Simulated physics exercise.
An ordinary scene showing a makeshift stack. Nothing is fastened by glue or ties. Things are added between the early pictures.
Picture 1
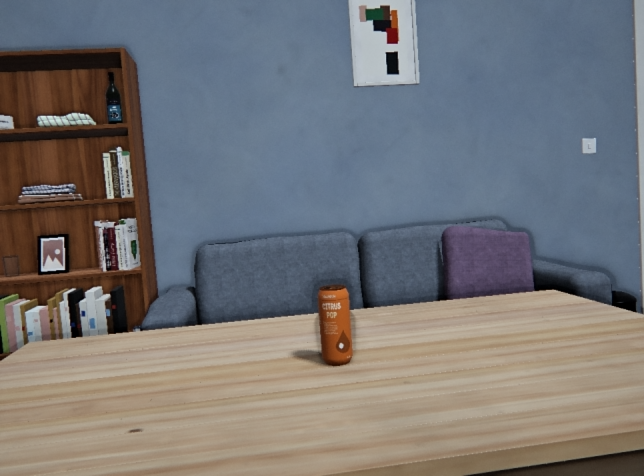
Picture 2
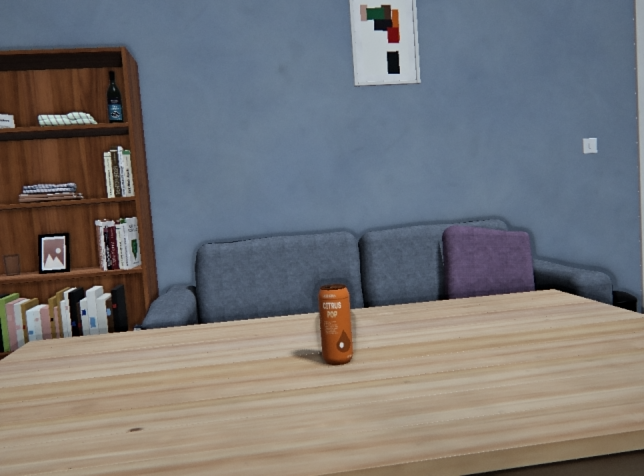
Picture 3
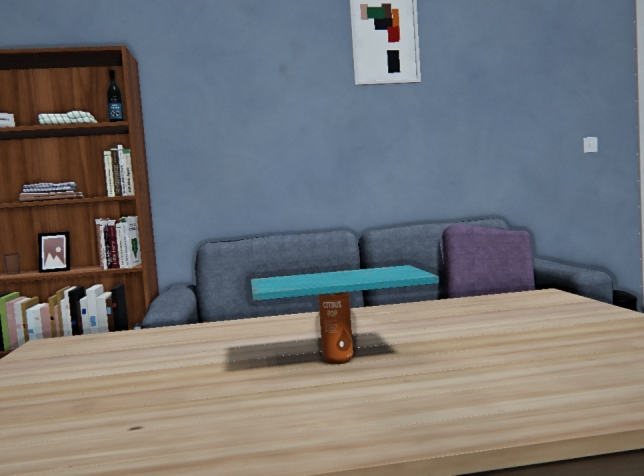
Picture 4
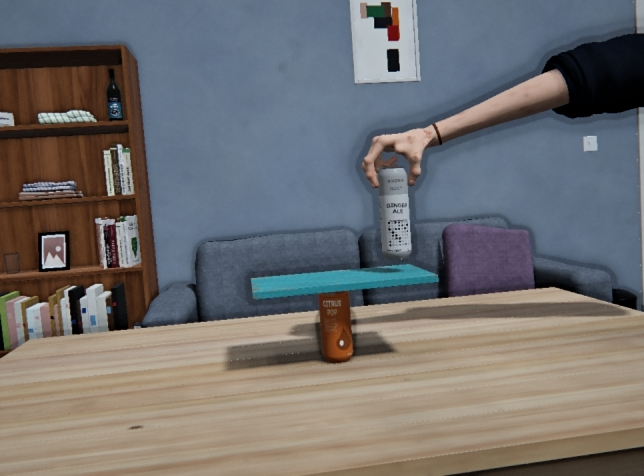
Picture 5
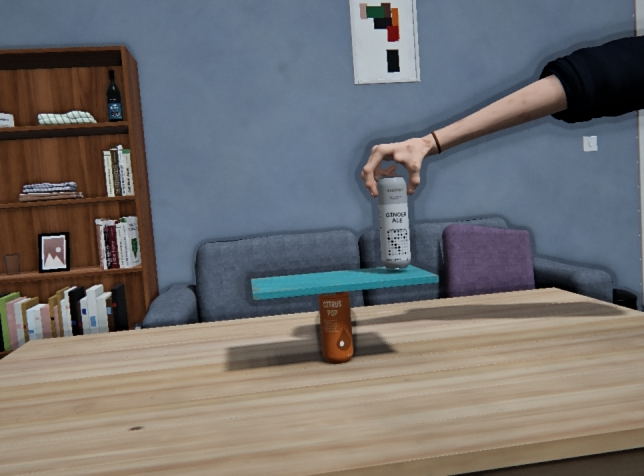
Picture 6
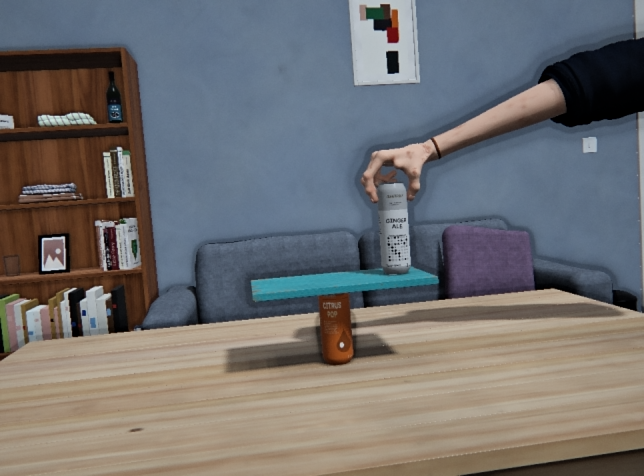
In a living room with a bookshelf and a grey sofa, an orange can stands alone on a wooden table. A flat teal board then appears across its top. Next, a hand reaches in from the right and lowers a white can onto the board's right side, keeping hold of it.
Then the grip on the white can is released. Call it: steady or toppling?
Toppling.
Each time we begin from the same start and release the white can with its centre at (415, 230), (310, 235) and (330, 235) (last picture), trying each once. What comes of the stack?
Outcomes in order: Falls, then stands, then stands.
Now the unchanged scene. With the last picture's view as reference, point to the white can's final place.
Roughly at pixel (452, 334).
Then, 0.60 s on from there, white can now fallen; turquoise board turned 64° from how it was put.
Then, 1.00 s on from there, orange can and turquoise board now fallen.
In the end, fallen, orange can, white can and turquoise board. At the end, from the last picture's camera, white can near (452, 334). The stack comes apart.
